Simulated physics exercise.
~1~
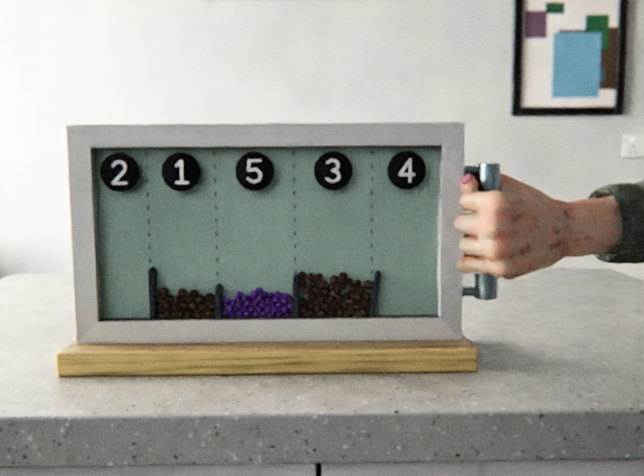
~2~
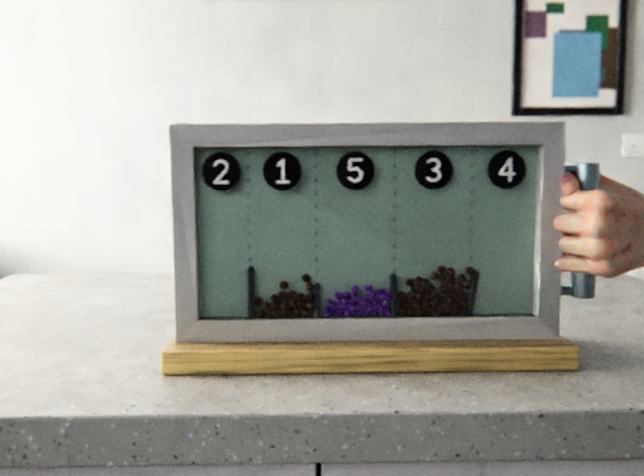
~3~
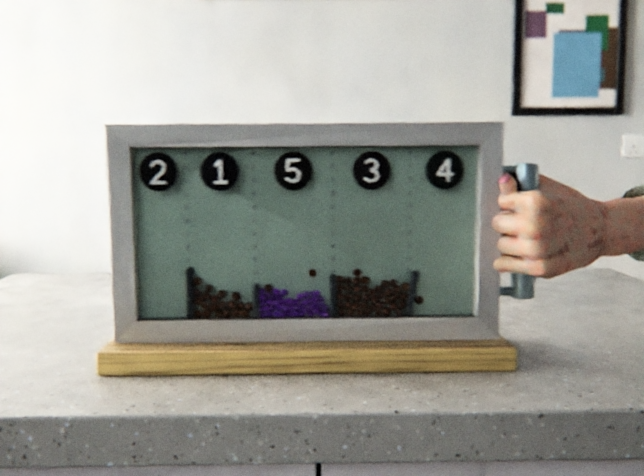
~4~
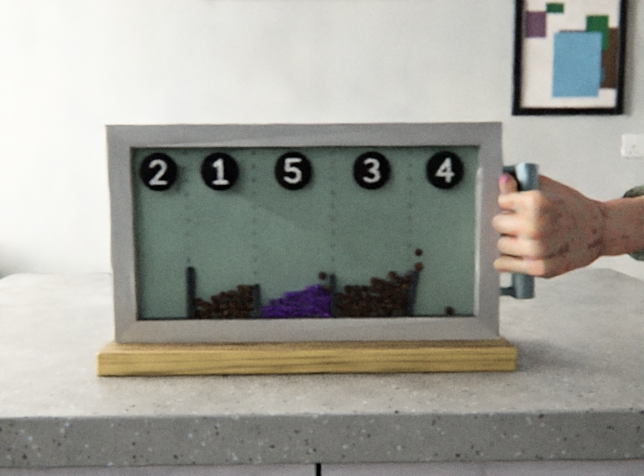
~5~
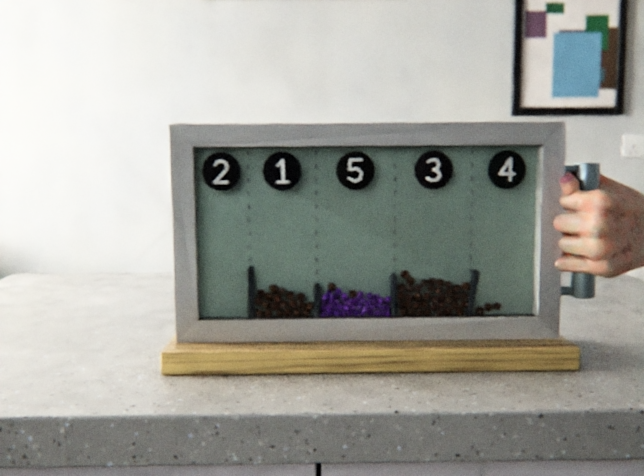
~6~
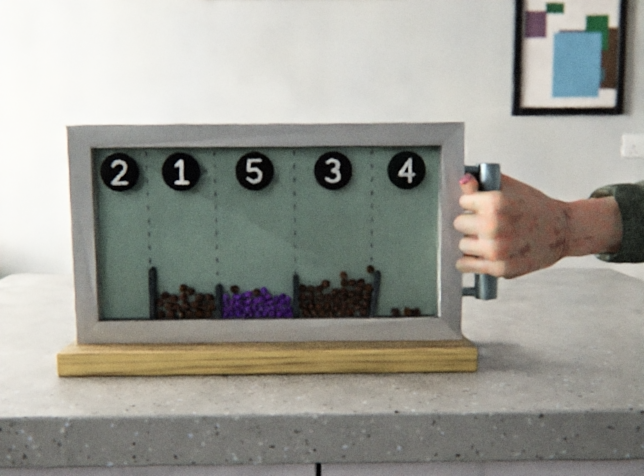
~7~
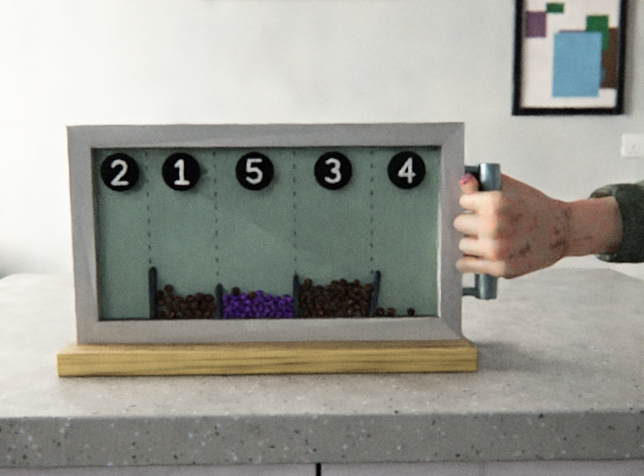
A hand slid a framed case of dark and purple beads right and left along a counter, making the beads hop in their sections, and a few dark ones spilled into the empty right-hand strip before it stopped back where it began.
